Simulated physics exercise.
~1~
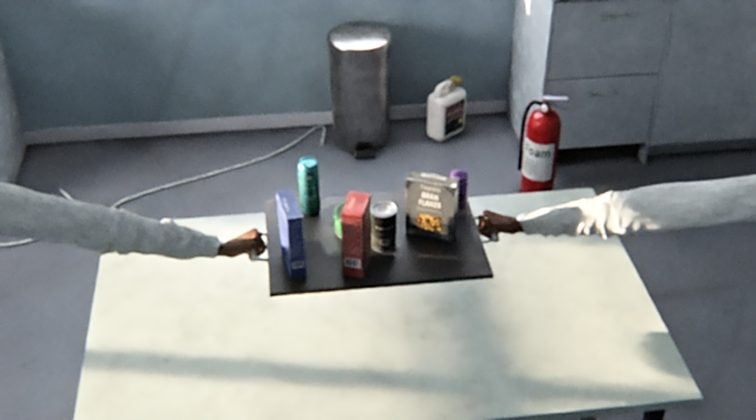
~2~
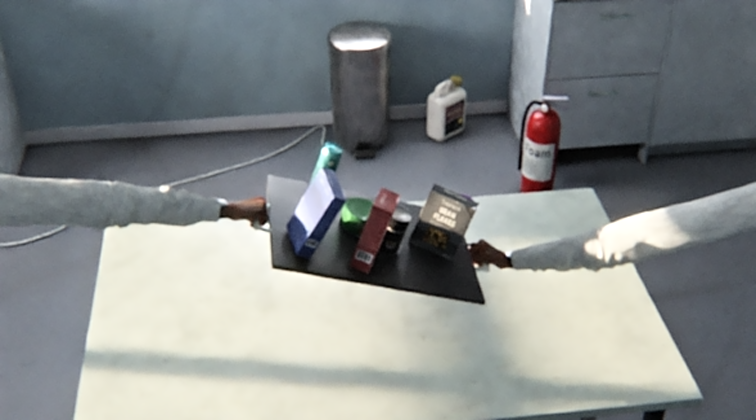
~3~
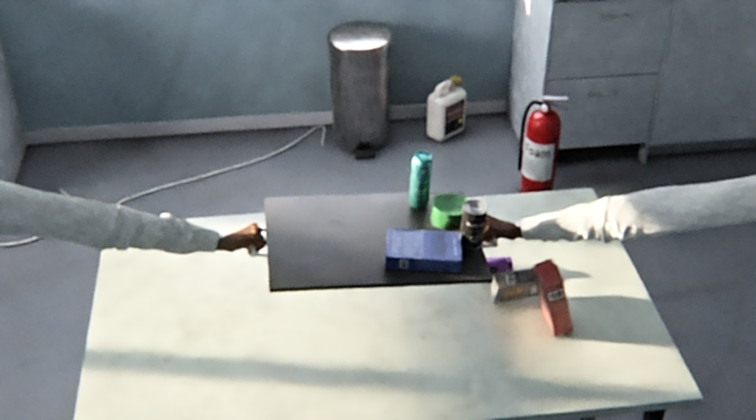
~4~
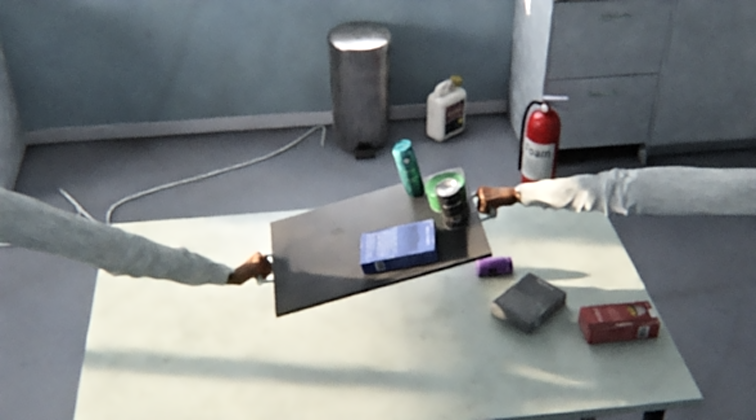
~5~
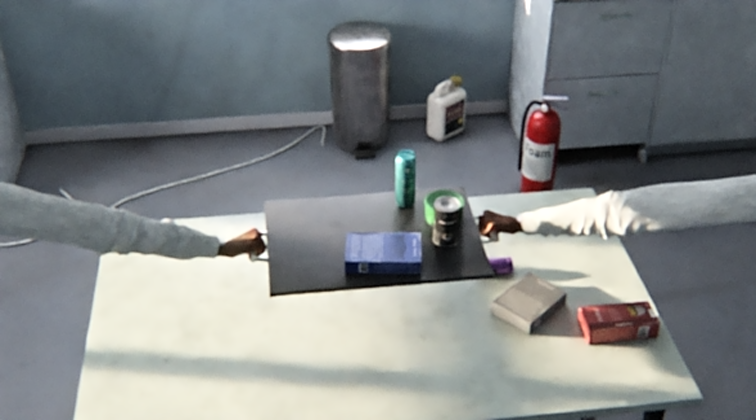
A flat black tray, held at either end by two hands above a pale table, starts level with a blue packet, a red packet, a grey packet, a turquoise can, a green tub, a black tin and a purple shaker standing on it. The hands tip it down to the right, and the packets lean. Everything slides rightward; the blue packet topples onto its side, while the red and grey packets and the shaker go over the right edge. The tray then tilts left, and the blue packet slides back slightly. It ends level, with three fallen items lying on the table.
